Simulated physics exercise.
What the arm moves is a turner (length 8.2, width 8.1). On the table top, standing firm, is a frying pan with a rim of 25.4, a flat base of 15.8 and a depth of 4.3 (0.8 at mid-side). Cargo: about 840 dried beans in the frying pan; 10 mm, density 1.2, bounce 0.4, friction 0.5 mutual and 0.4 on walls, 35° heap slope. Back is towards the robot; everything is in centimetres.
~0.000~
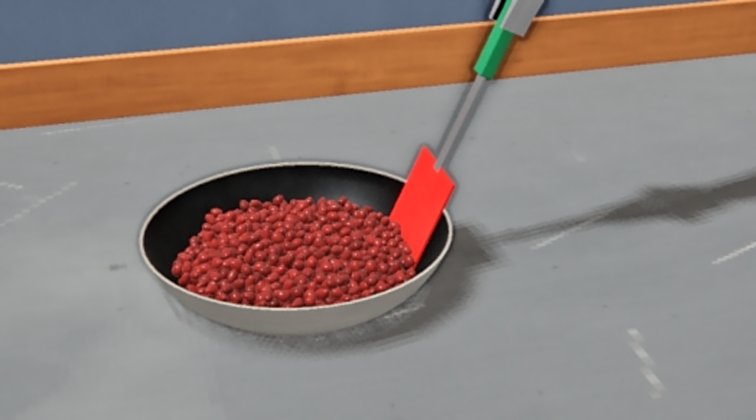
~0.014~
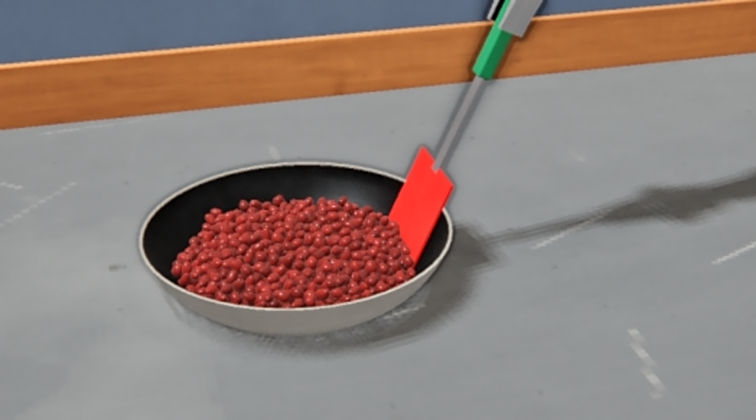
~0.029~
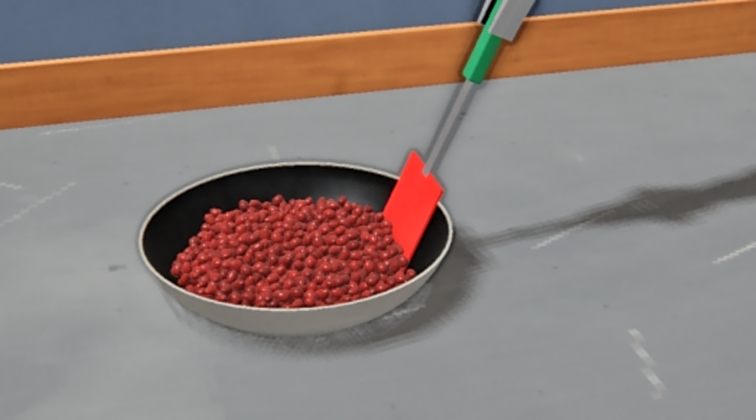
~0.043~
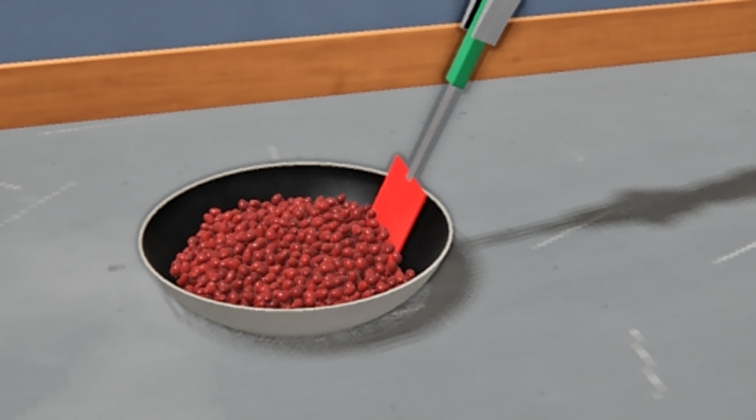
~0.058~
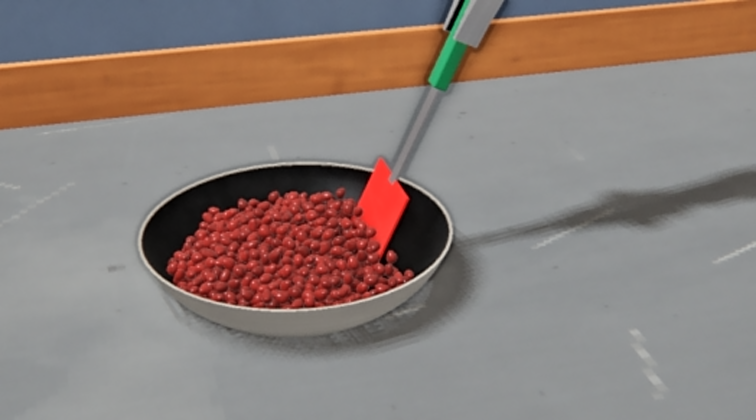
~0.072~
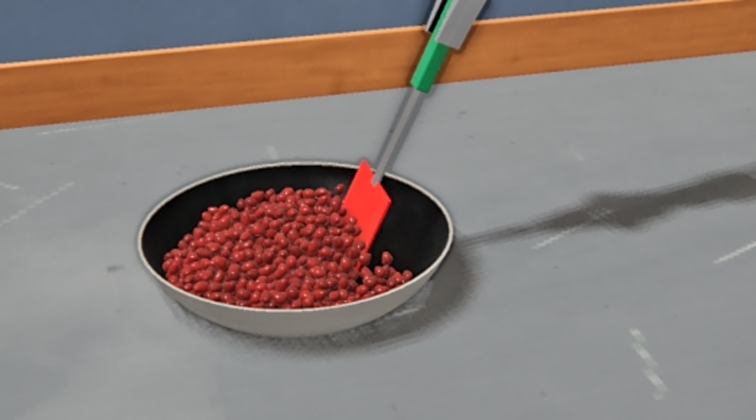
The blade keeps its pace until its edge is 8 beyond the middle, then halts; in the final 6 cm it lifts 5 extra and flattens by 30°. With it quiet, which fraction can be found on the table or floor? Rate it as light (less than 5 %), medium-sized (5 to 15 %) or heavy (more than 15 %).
Rated heavy.
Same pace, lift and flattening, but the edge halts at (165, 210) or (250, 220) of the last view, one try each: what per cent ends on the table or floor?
First try about 35 percent, second about 10 percent.
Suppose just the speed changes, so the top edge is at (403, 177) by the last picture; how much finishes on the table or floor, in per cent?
My guess is around 15 percent.
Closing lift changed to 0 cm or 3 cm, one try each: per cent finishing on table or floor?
First try around 15 percent, second try around 25 percent.
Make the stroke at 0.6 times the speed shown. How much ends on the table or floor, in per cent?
I'd put it at about 10 per cent.
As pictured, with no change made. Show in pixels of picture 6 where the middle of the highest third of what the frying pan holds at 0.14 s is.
Near pixel (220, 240).
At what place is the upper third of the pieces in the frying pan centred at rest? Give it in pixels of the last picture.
The centre sits at about (205, 252).
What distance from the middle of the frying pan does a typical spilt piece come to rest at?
It's around 26 cm.
After 0.11 s, sloping 65°, highest piece 7 above the table; 836 in the frying pan.
After 0.14 s, sloping 55°, highest piece 7 above the table; 836 in the frying pan.
After 0.36 s, sloping 35°, highest piece 9 above the table; 644 in the frying pan, 157 on the table or floor, 35 on the blade or in flight.
After 1.41 s, sloping 35°, highest piece 5 above the table; 644 in the frying pan, 192 on the table or floor.
At rest, 644 in the frying pan, 192 on the table or floor. That is 23 % on the table or floor.
